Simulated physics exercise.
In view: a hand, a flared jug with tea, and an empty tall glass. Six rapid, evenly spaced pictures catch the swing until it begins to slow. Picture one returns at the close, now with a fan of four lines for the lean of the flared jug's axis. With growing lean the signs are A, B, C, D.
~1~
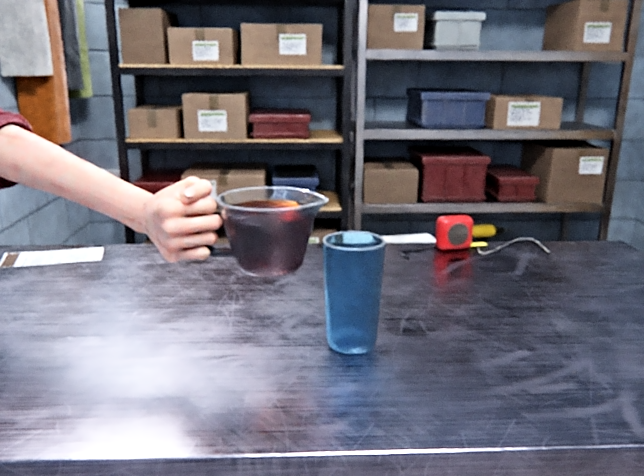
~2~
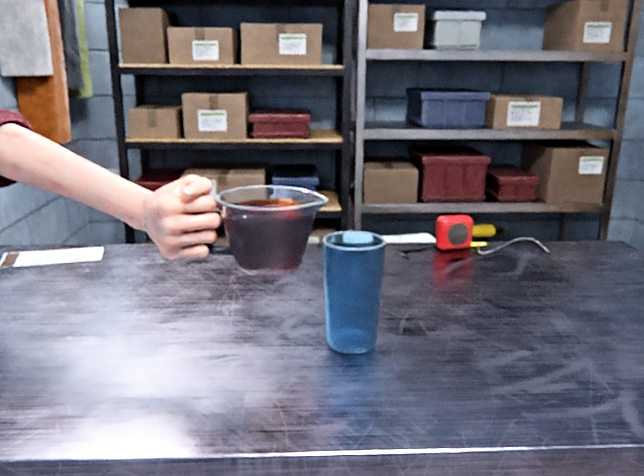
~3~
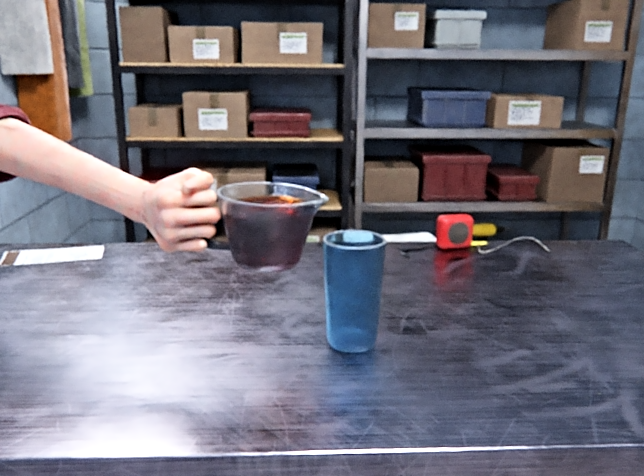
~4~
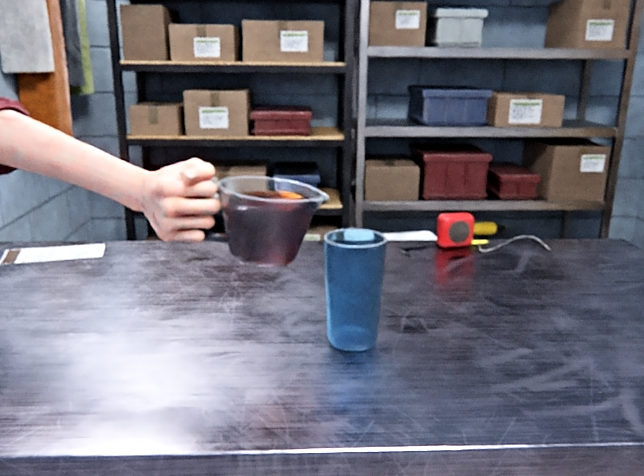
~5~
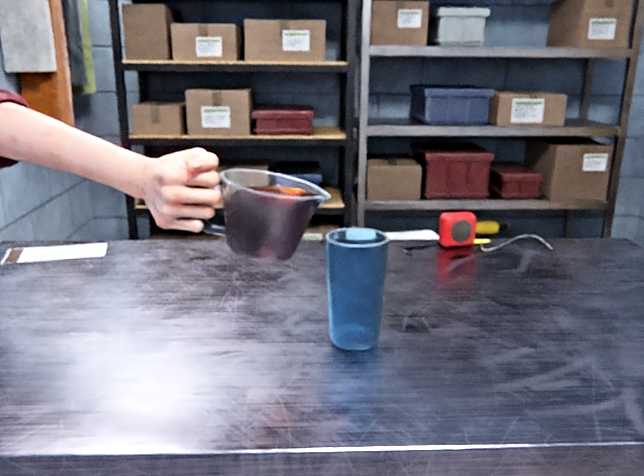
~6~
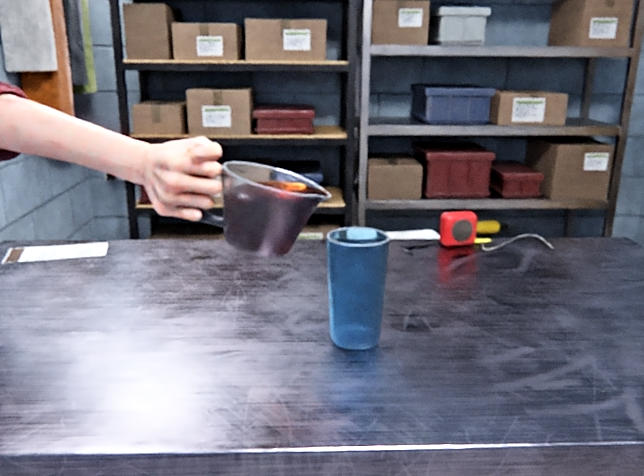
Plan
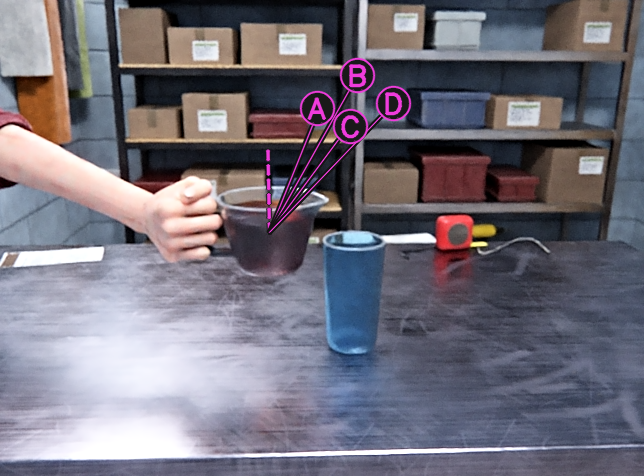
At a dark, scratched table in front of shelves stacked with boxes, a hand reaching from the left holds a clear jug of dark reddish liquid beside a tall blue glass, then gradually tilts the jug slightly to the right.
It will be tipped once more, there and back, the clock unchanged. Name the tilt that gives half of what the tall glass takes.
Use line D.
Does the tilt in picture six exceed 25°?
No.
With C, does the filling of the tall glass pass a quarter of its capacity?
Yes, clearly.
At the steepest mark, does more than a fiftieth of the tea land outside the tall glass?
No.
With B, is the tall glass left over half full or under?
Under half.
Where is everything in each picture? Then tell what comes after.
Upright, lip at (327, 200); rim of the tall glass round (354, 240); nothing has left yet.
Upright, lip at (327, 200); nothing has left yet.
Tipped about 3°, lip at (327, 199); nothing has left yet.
Tipped about 7°, lip at (328, 197); nothing has left yet.
Tipped about 11°, lip at (329, 196); nothing has left yet.
Tipped about 15°, lip at (330, 196); nothing has left yet.
On the marked copy, A at (312, 124); B at (349, 90); C at (338, 139); D at (381, 115).
With A, the tall glass ends with about 11 % of what it can hold.
With B, the tall glass ends with about 23 % of what it can hold.
With C, the tall glass ends with about 35 % of what it can hold.
With D, the tall glass ends with about 50 % of what it can hold.
